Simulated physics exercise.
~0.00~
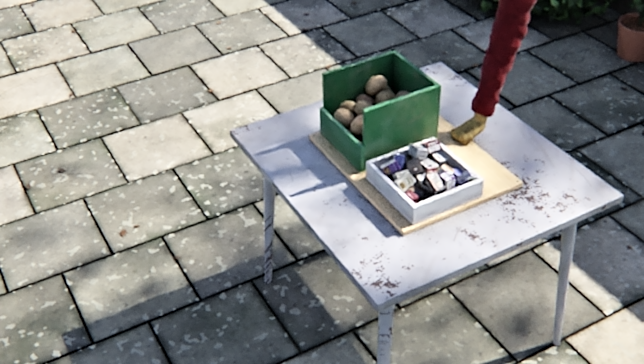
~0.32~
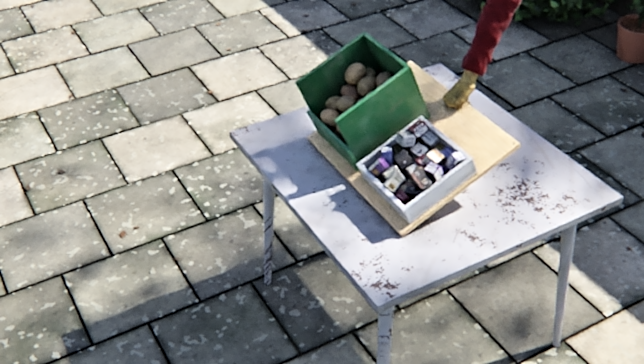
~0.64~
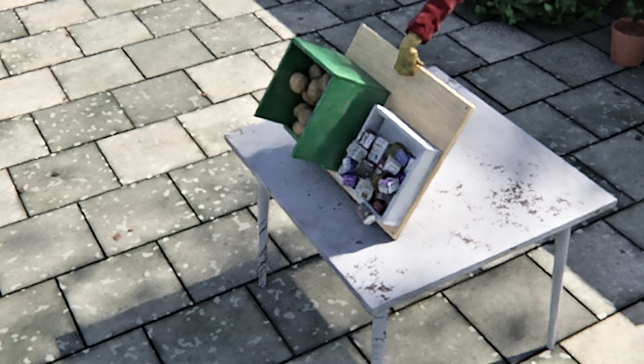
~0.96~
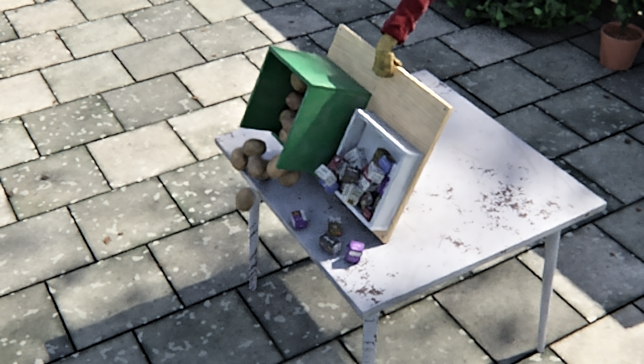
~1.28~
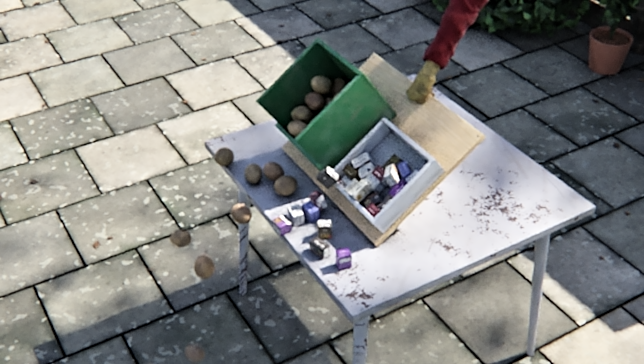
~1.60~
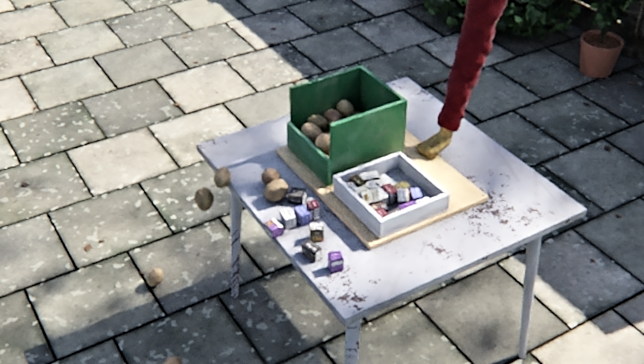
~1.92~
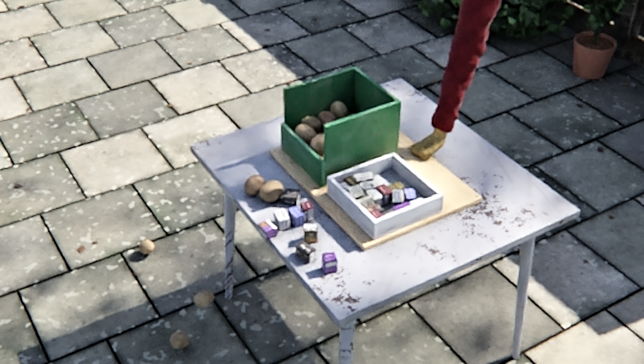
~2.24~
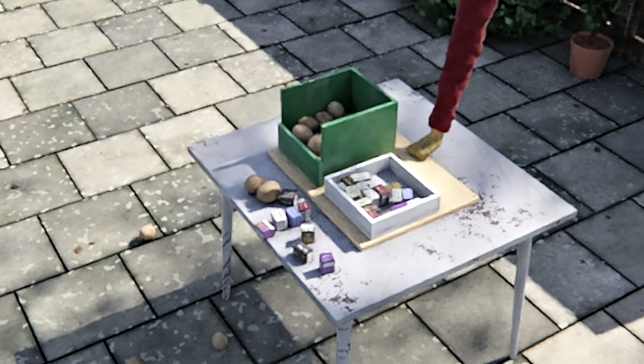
At first, a green crate of potatoes and a white crate of small cartons sit on a board on an outdoor table, with a red-sleeved, gloved hand at the board's right end. The hand raises that end, tilting both crates steeply to the left. Some cartons slide out onto the tabletop, and several potatoes tumble over the green crate's low side. As the hand lowers the board, a few potatoes drop from the table's edge to the paving. Finally the board lies flat again, with spilled cartons and potatoes beside it and many pieces still inside both crates.
